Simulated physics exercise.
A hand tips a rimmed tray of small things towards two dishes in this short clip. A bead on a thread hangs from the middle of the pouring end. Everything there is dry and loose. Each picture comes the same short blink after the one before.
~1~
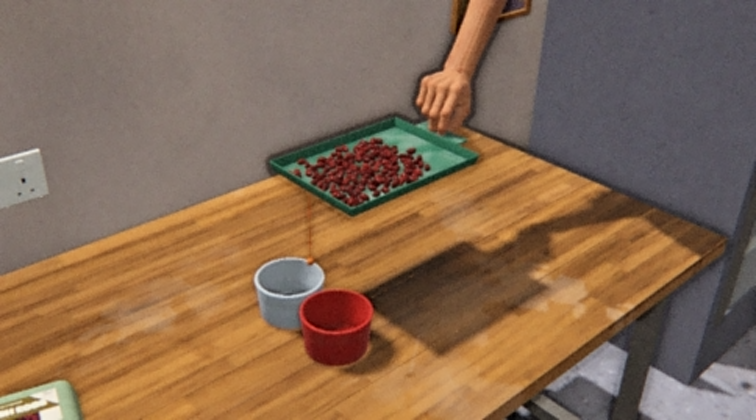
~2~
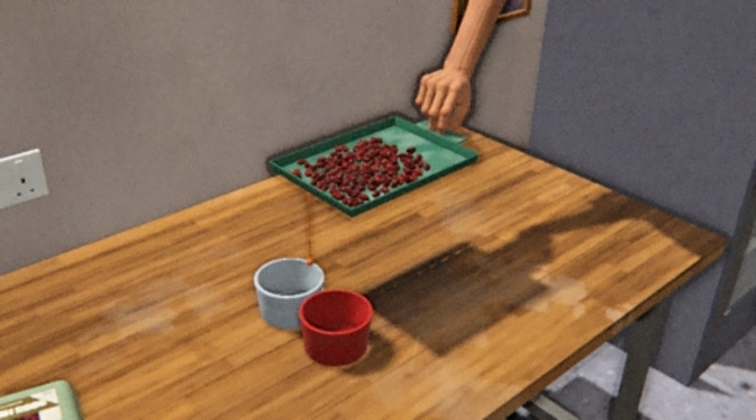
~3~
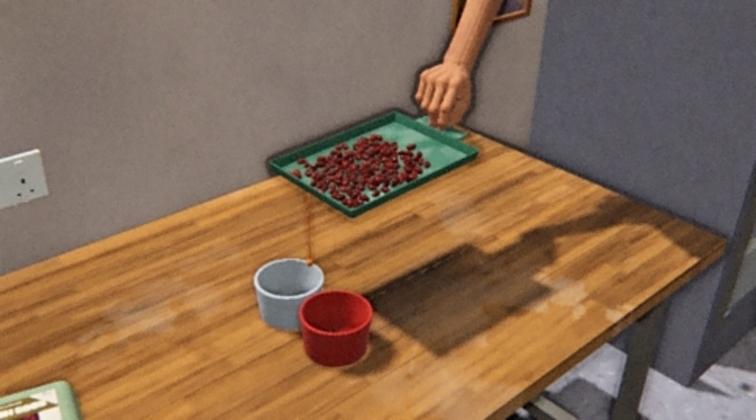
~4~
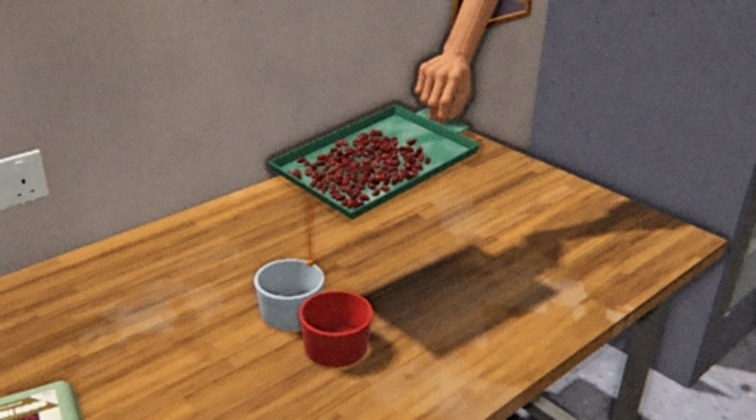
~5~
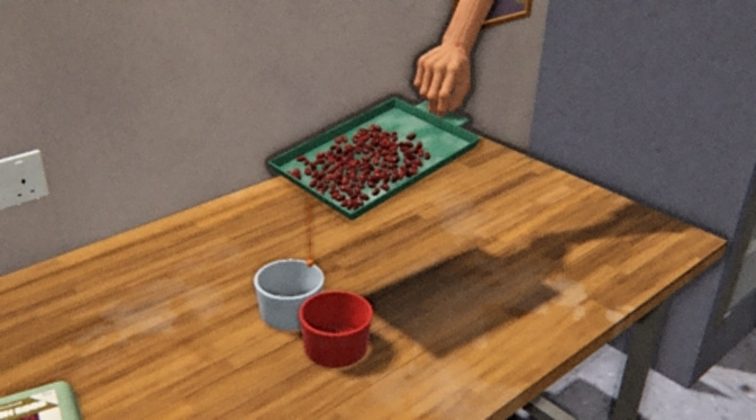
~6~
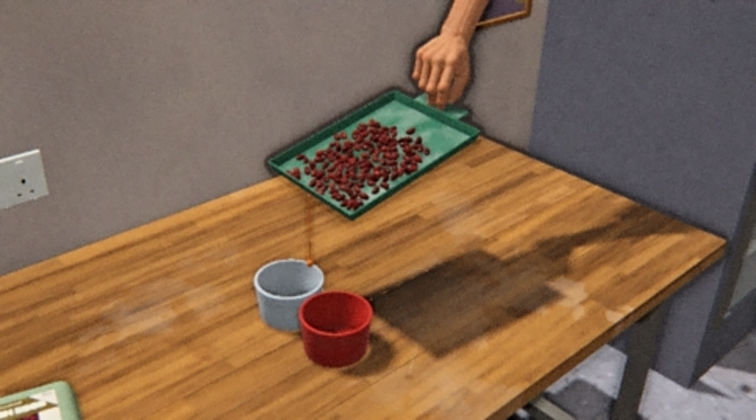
Green tray of red kidney beans tilting slightly as a hand slowly raises its handle end above a wooden table with two dishes.
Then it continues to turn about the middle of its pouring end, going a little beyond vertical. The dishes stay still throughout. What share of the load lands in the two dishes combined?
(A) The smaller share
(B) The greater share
The answer is B.
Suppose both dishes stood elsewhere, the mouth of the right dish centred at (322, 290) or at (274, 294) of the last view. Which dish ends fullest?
In the first try it's the one on the right, and in the second it's the one on the right.
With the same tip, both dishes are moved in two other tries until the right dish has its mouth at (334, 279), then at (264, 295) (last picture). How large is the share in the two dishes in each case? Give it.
10 %, then 30 %.
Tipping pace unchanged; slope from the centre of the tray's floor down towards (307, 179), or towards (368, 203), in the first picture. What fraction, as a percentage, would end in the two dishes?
Shares, approx.: 30 %, then 50 %.
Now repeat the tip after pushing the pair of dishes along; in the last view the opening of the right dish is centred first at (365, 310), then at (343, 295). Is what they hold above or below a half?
First try: A minority; second try: A minority.
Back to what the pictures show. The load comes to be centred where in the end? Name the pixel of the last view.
Close to (323, 338) in the last view.
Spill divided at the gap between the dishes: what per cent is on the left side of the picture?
90 per cent, about.
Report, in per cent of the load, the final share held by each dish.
Left dish: Roughly 30 per cent; right dish: Roughly 50 per cent.
Soon, tray tipped steeply; nearly all on the tray; a stray few in the right dish; a stray few in the air.
A while on, tray tipped right over; about a third on the tray; about a quarter in the right dish; a stray few in the left dish; a small part outside both; about a third in the air.
Towards the end, tray tipped past a quarter turn; about half in the right dish; about a quarter in the left dish; about a quarter outside both.
Finally, tray tipped past a quarter turn; about half in the right dish; about a quarter in the left dish; about a quarter outside both.
